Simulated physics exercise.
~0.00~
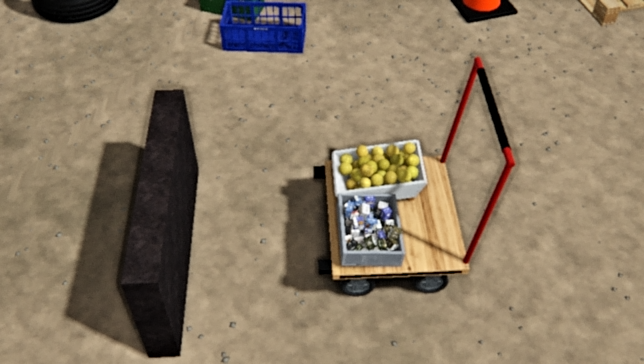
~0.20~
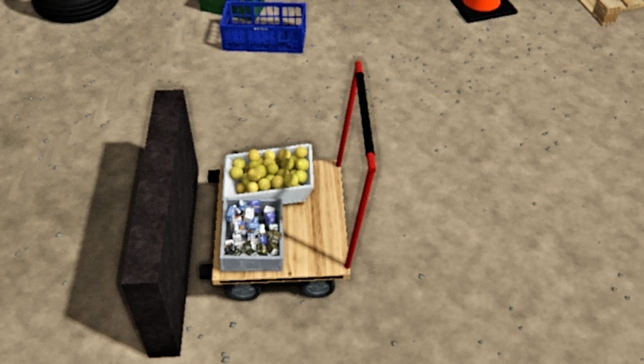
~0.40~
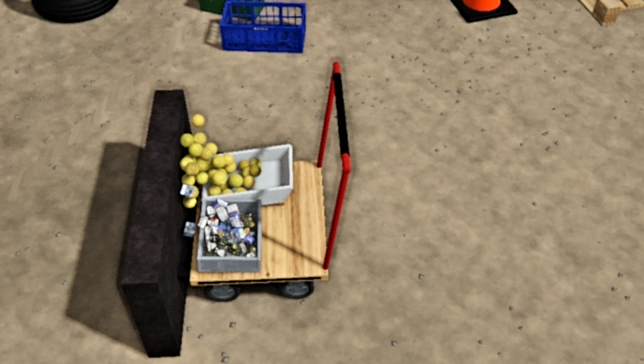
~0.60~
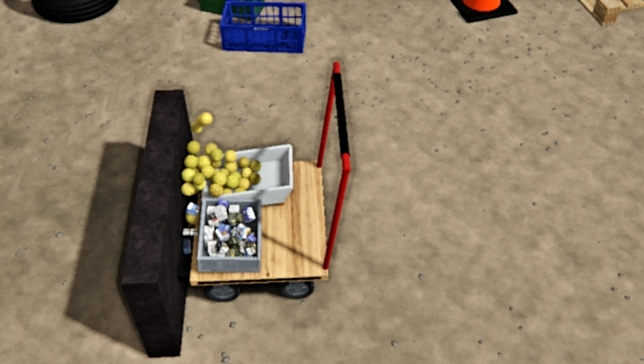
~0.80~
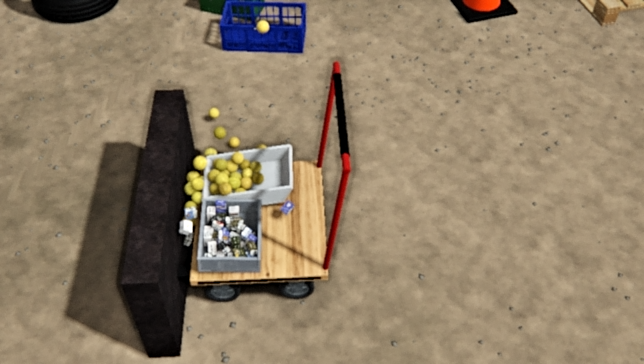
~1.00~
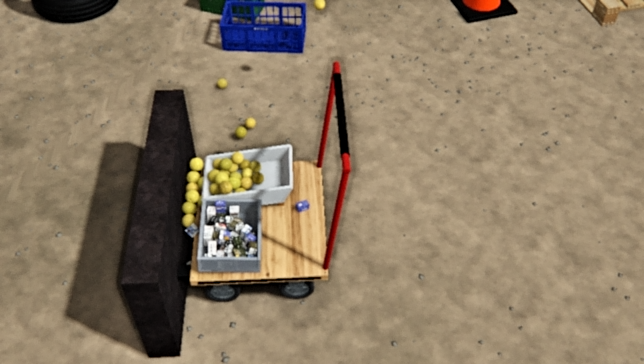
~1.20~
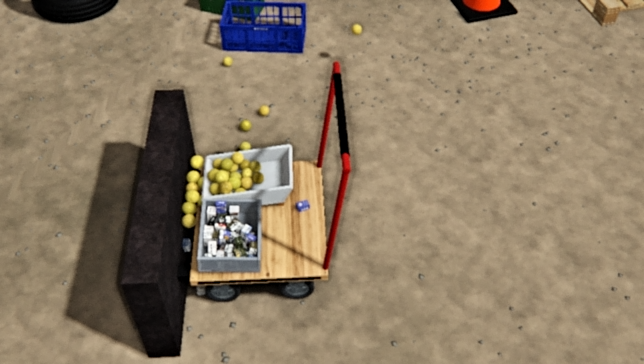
A flatbed trolley carrying a white container of yellow apples and a grey one of small cartons rolled left into a dark wall and stopped dead, throwing many apples and a few cartons out, some apples ending up scattered across the ground beyond.
